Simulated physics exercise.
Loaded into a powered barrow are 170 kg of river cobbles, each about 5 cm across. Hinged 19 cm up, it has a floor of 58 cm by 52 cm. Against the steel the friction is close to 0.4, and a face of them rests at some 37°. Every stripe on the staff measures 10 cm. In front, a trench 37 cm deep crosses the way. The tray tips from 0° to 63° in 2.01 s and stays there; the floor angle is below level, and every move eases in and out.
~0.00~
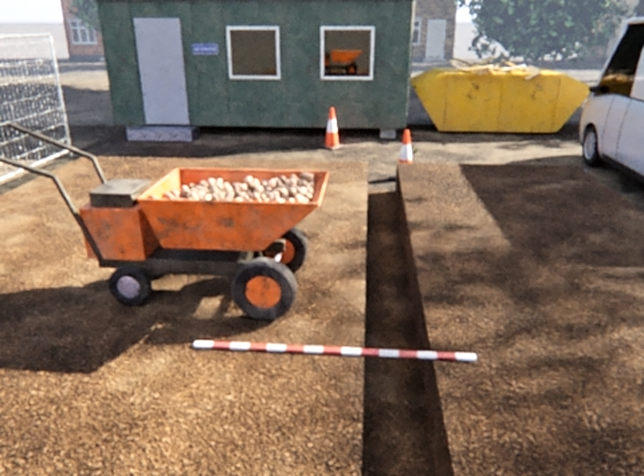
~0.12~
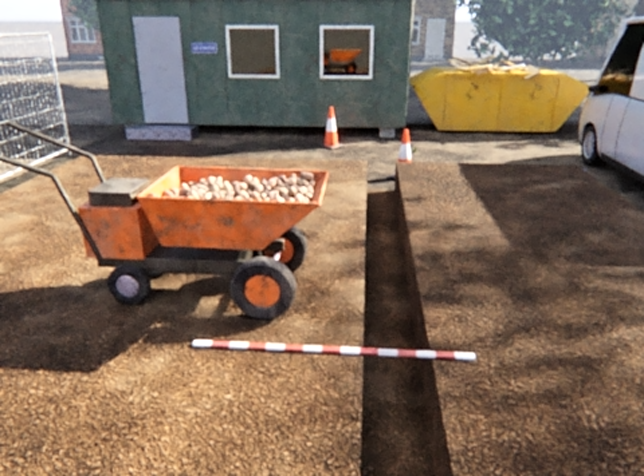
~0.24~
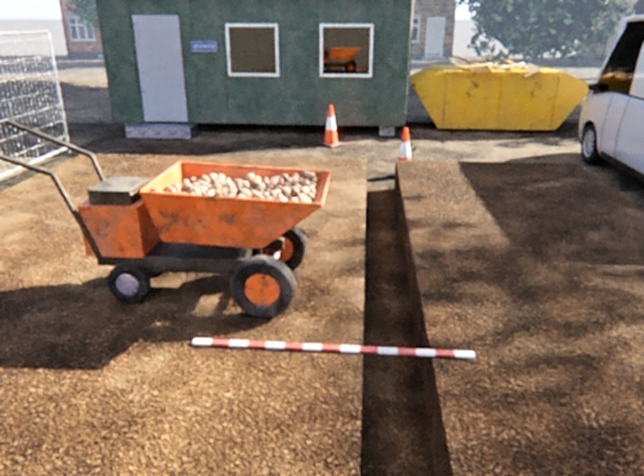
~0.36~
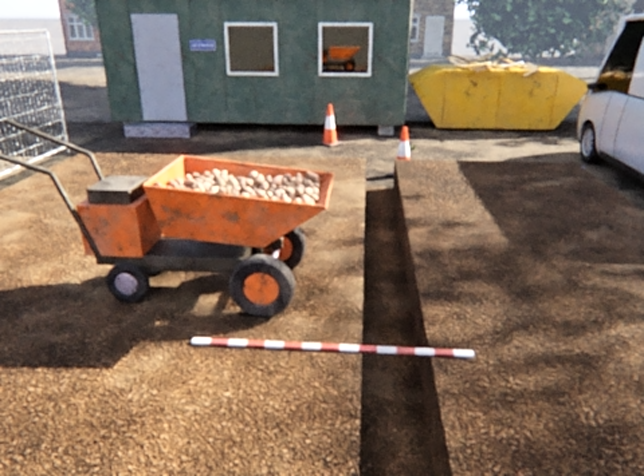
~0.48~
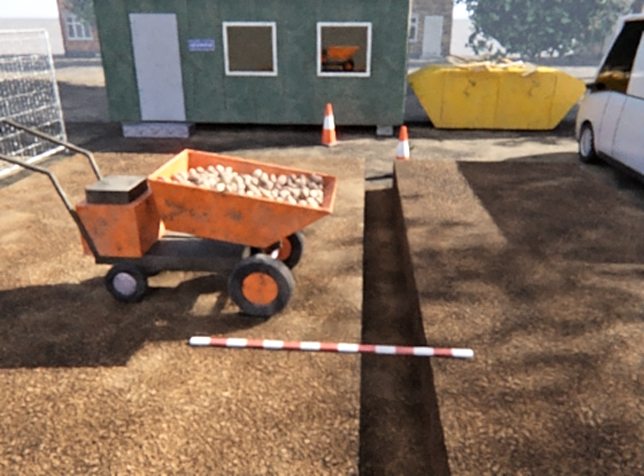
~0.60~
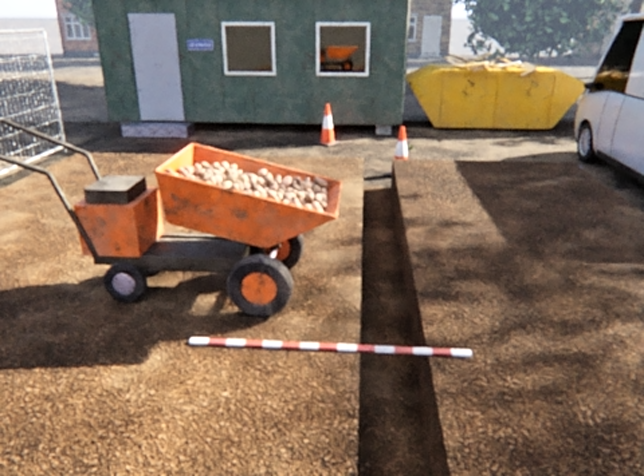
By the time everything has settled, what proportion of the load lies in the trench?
About 97 percent of the load.
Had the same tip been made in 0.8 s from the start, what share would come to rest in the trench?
Roughly 85 per cent would.
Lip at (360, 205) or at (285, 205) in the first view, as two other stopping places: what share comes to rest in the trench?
50 %, then 80 %.
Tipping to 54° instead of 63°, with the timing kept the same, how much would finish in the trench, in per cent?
It would be close to 85 percent.
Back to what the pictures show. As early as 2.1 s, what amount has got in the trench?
Around 45 per cent of it, at that instant.
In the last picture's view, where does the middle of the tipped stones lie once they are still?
Middle at around (391, 331), I'd say.
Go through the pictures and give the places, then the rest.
In the first frame, lip at (319, 205), floor tilted 0°, highest stones at (276, 182).
In the second frame, lip at (319, 205), floor tilted 1°, highest stones at (276, 181); the stones move at 0.1 m/s on average.
In the third frame, the tray is at 2°, its lip at (322, 205); the top of the load is at (278, 180); the stones move at 0.2 m/s on average.
In the fourth frame, lip at (326, 207), floor tilted 5°, highest stones at (232, 178); the stones move at 0.2 m/s on average.
In the fifth frame, the tray is at 9°, its lip at (331, 212); the top of the load is at (214, 176); the stones move at 0.3 m/s on average.
In the sixth frame, lip at (336, 218), floor tilted 13°, highest stones at (205, 171); the stones move at 0.3 m/s on average.
After 1.5 s the floor is at 53°; 99 % in the tray, 1 % in the trench; the foremost stones are at (376, 259).
After 2.1 s the floor is at 63°; 52 % in the tray, 47 % in the trench, 1 % past the trench; the foremost stones are at (432, 293).
After 2.5 s the floor is at 63°; 22 % in the tray, 75 % in the trench, 3 % past the trench; the foremost stones are at (472, 300).
After 4.4 s the floor is at 63°; 0 % in the tray, 97 % in the trench, 3 % past the trench; the foremost stones are at (491, 305).
